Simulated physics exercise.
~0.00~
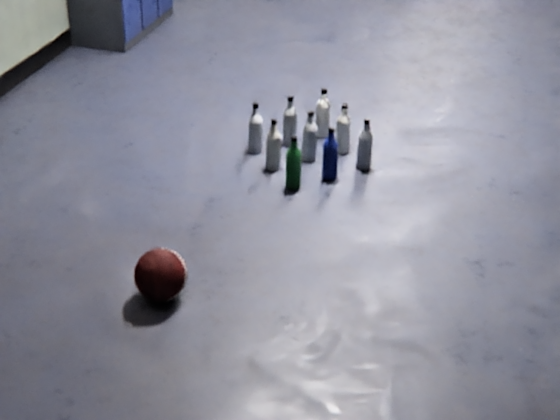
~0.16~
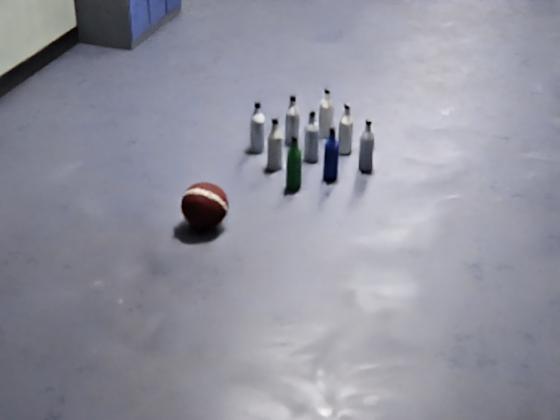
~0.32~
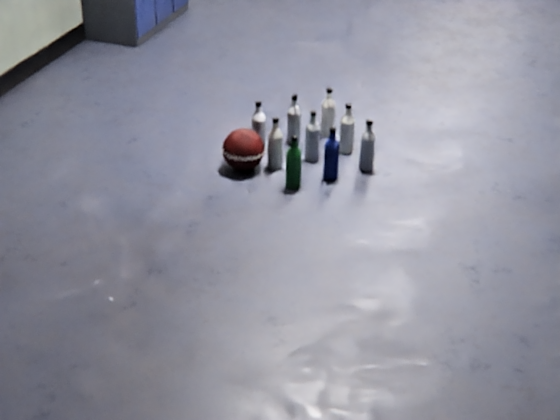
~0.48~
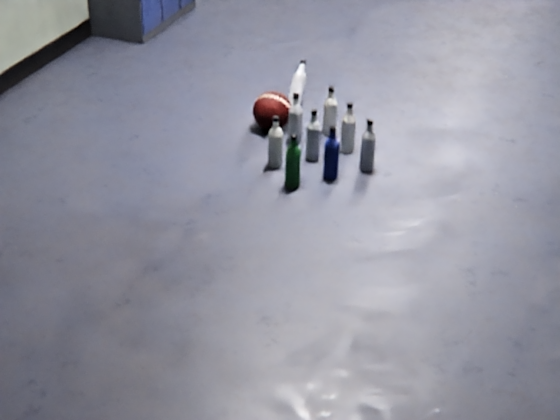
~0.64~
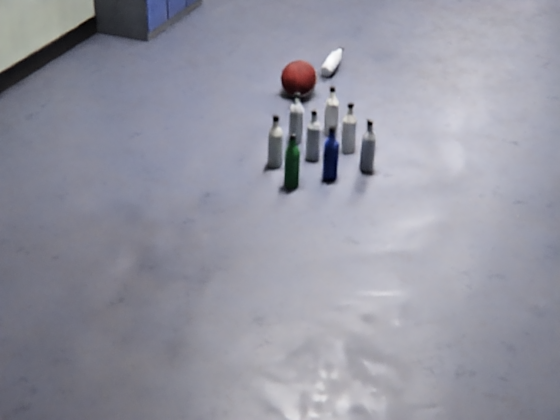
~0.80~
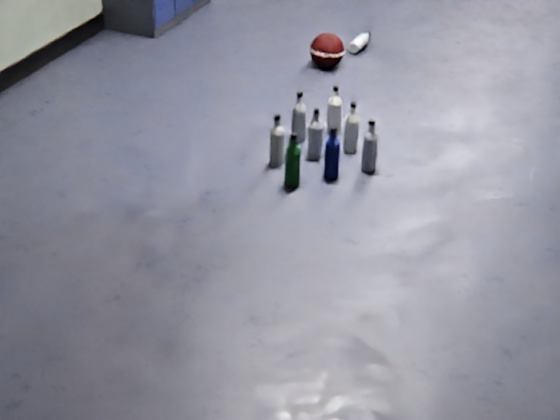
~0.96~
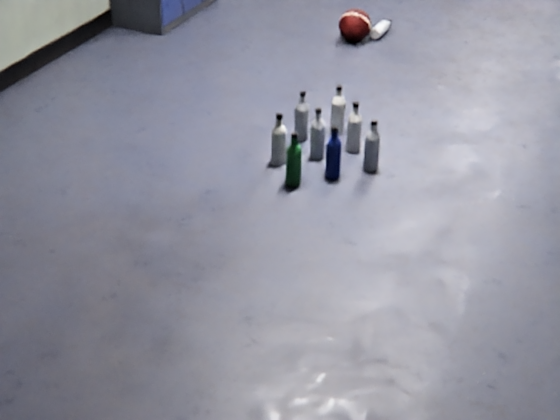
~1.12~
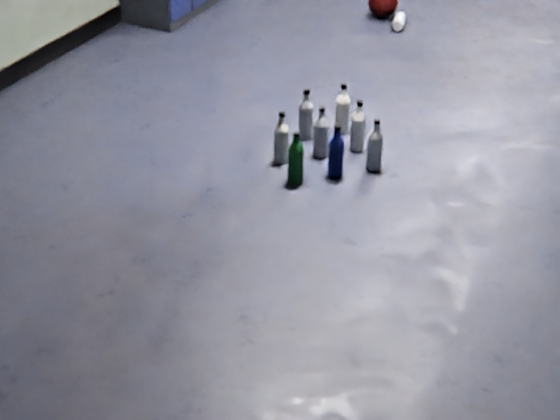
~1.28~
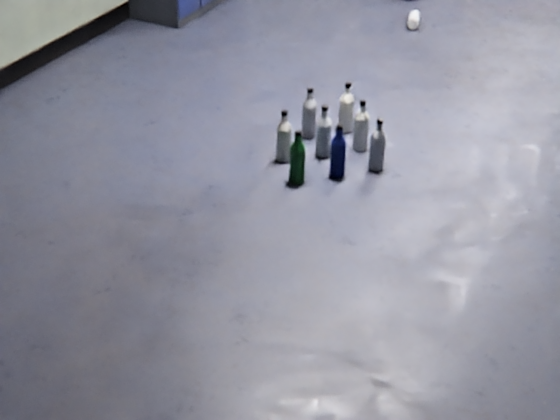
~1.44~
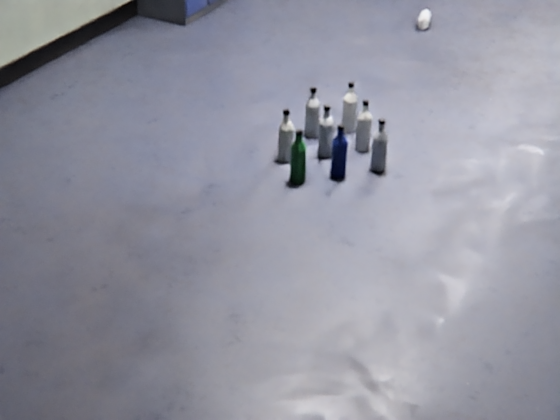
On a shiny grey-blue floor, seen from above at an angle, nine capped bottles stand in a diamond near the middle, most of them whitish, with a green one and a blue one at the front. A dark red ball with a pale stripe rolls from the lower left up toward their left side. It strikes the whitish bottle at the left corner, which tips over and slides away to the upper right. The ball rolls on behind it, past the others, and leaves at the top. The fallen bottle lies far back at the upper right, while the remaining eight, green and blue included, still stand.
